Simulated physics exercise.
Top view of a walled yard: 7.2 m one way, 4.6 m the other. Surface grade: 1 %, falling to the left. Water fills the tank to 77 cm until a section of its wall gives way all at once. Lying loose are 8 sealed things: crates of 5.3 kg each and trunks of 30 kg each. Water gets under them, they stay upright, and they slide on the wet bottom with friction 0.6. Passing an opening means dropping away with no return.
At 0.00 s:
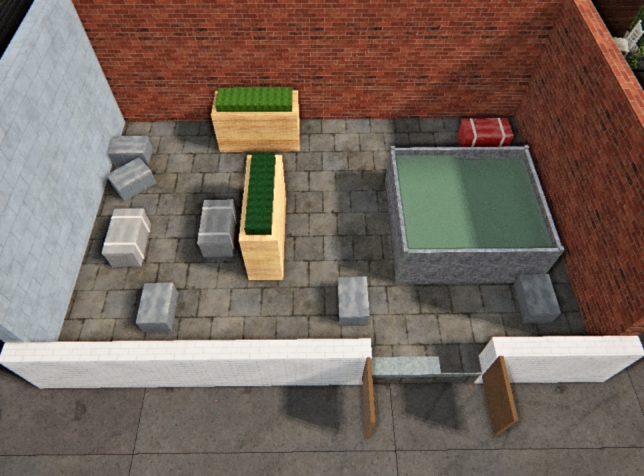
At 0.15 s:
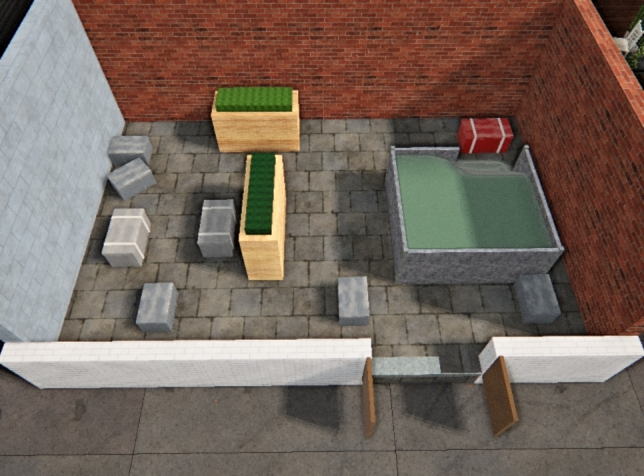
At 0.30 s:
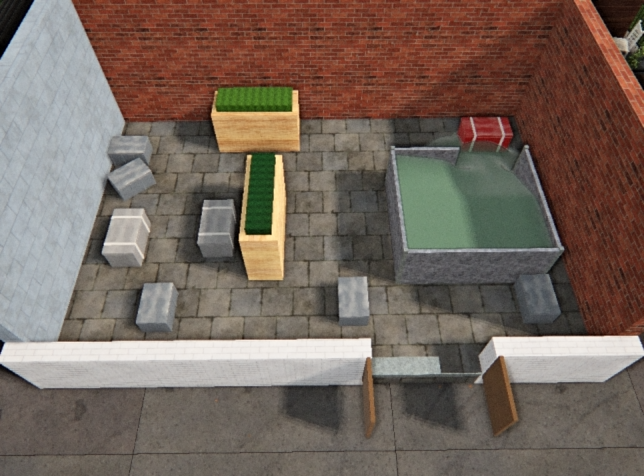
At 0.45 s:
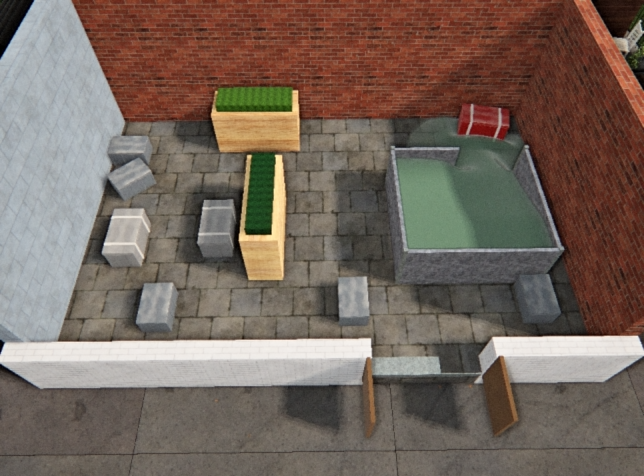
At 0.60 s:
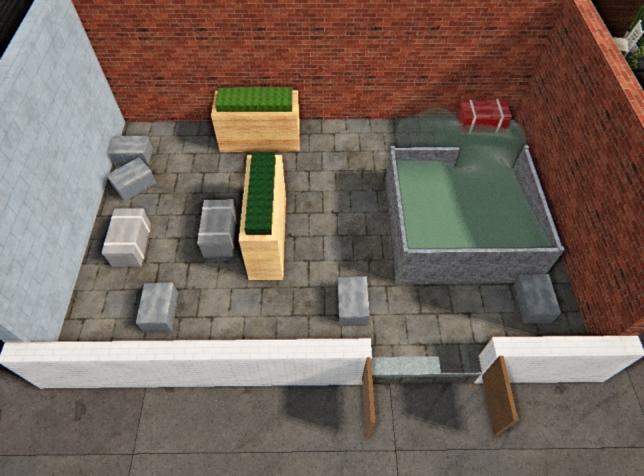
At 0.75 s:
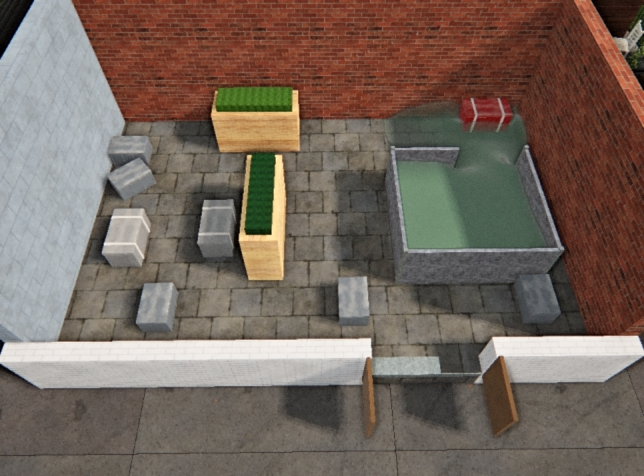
Green water spreads out behind the stone pool and shifts the red trunk slightly.
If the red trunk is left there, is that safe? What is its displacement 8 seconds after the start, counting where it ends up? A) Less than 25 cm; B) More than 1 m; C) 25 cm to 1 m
B, more than 1 m.
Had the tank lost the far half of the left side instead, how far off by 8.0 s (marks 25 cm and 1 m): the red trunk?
The red trunk remains in place.
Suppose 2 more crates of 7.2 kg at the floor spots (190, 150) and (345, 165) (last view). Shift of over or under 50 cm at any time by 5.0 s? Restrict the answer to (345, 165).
Result: Higher.
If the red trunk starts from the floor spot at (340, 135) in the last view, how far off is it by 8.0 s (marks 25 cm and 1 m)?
In the end it is hauled off.
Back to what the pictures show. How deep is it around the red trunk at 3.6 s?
I'd say around 12 cm.
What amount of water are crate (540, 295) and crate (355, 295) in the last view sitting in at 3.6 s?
About 3 and 0 cm.
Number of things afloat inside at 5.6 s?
At that instant the tally stands at 6.
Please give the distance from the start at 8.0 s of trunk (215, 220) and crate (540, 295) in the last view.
The first ends 0 cm from its start, the second 200 cm.
After 1.6 s the red trunk is near (460, 91), 0.7 m from its start, afloat; 0 of 8 are out; 1 afloat.
After 3.6 s the red trunk is near (299, 180), 3.4 m from its start, afloat; 0 of 8 are out; 2 afloat.
After 5.6 s the red trunk is near (333, 274), 3.9 m from its start, afloat; 0 of 8 are out; 6 afloat.
After 8.0 s the red trunk is near (271, 325), 5.1 m from its start, afloat; 0 of 8 are out; 7 afloat.
